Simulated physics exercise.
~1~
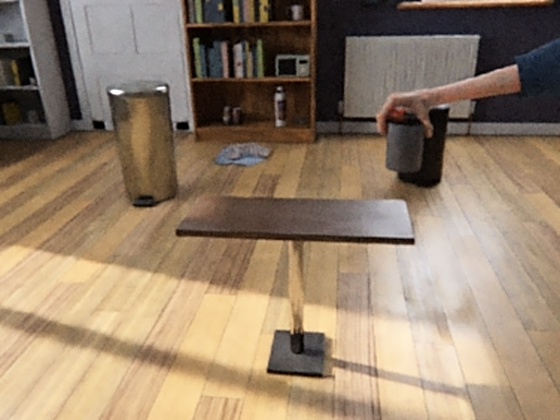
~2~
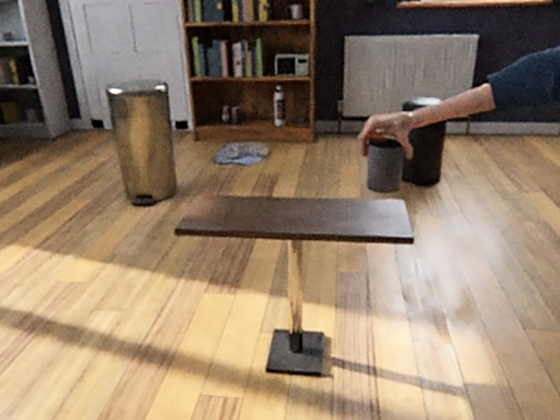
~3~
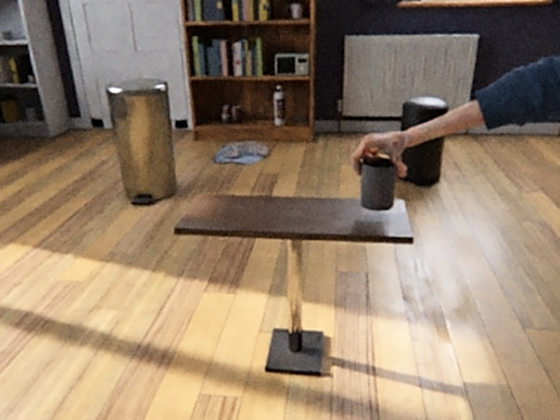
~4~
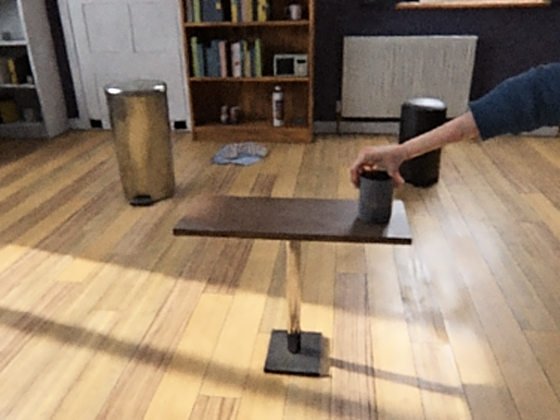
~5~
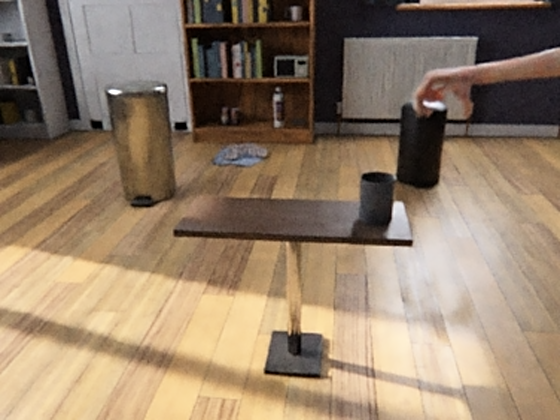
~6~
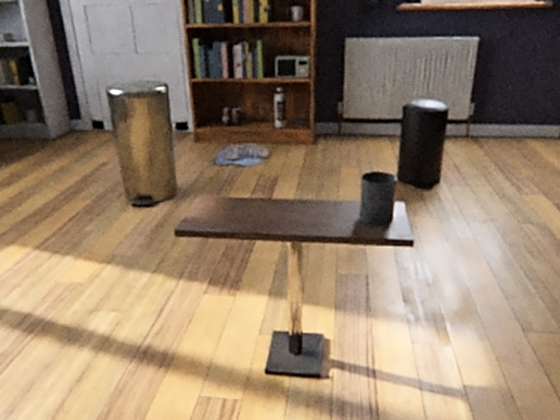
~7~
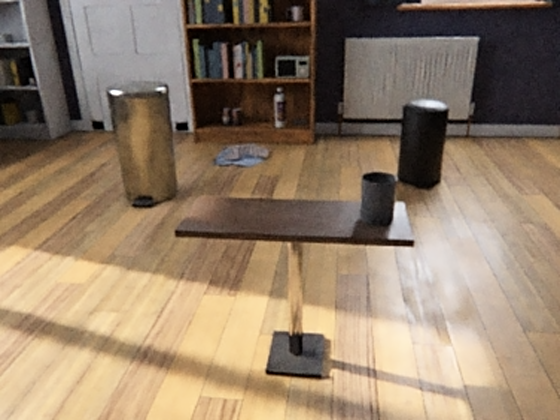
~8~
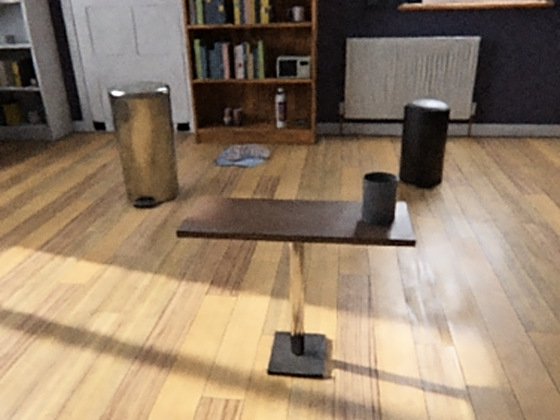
In this clip, a hand lowers a dark grey beaker leftward and down onto the right end of a small brown stand in a wood-floored room, then lets go and withdraws to the right, leaving the beaker upright and the stand steady.
